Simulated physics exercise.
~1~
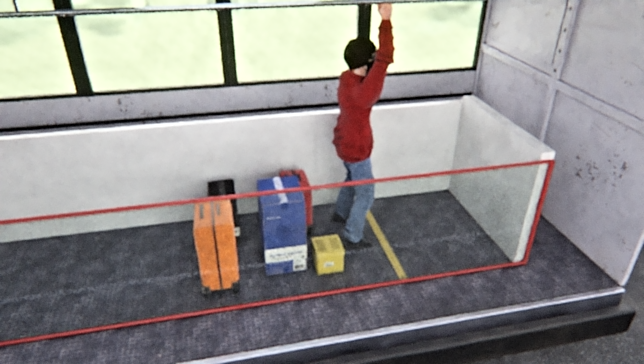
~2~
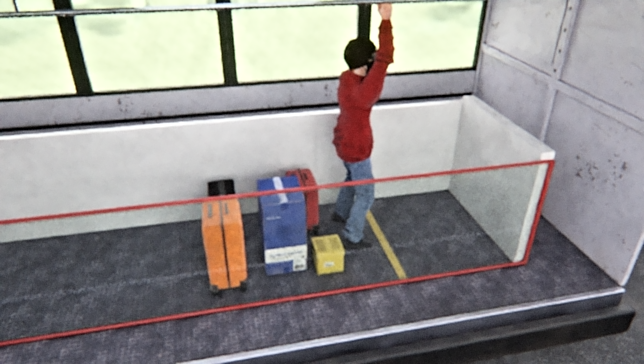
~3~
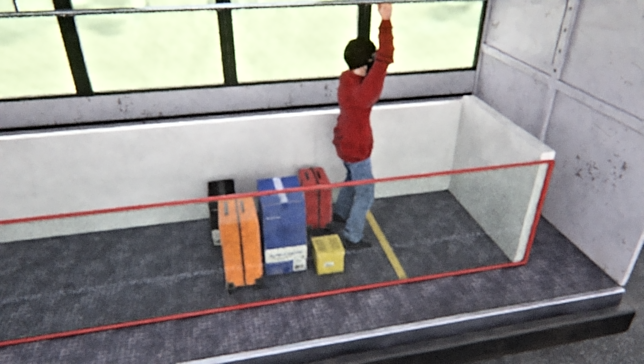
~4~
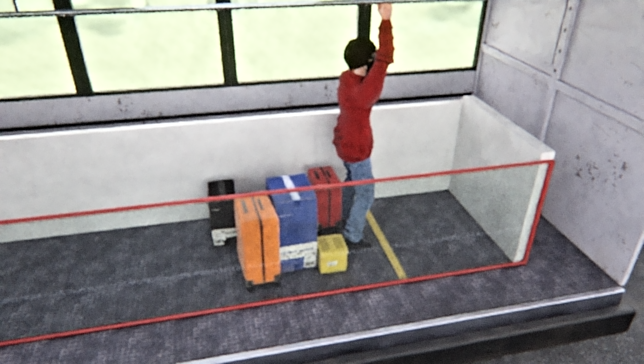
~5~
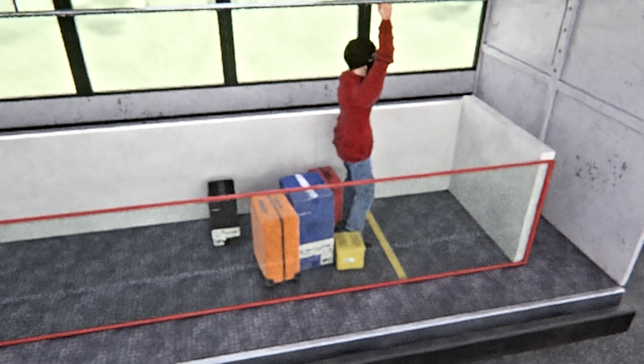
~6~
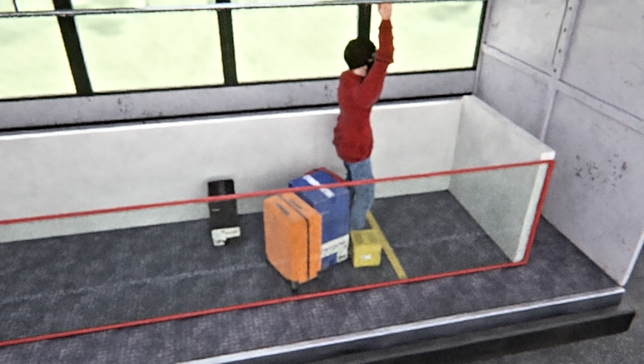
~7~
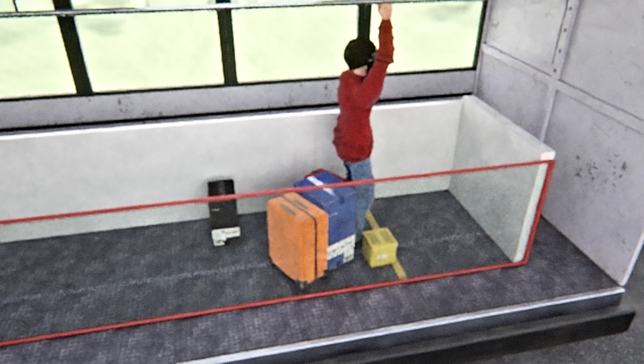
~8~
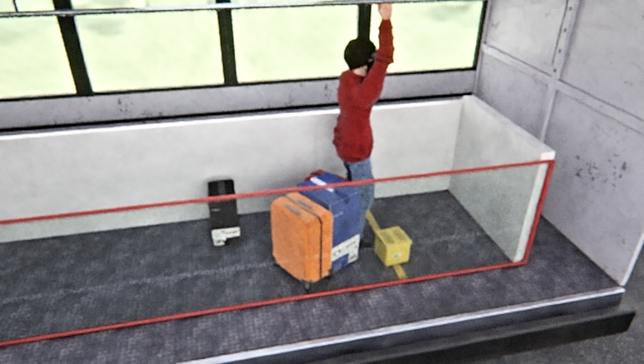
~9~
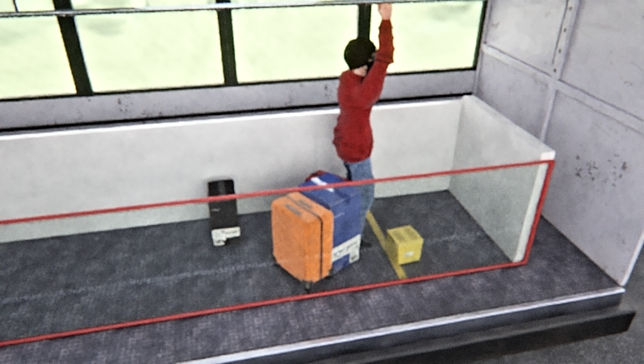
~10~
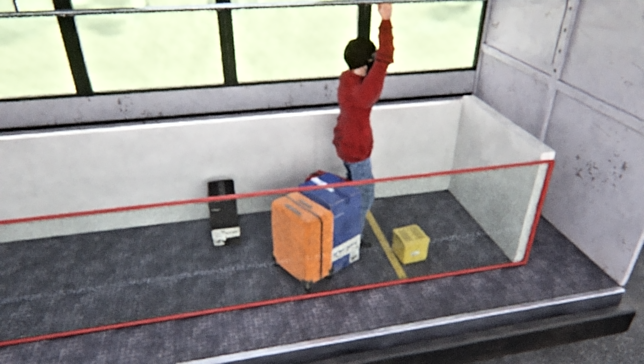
An orange case rolls right beside a blue bag, and a yellow tub slides past a yellow line.
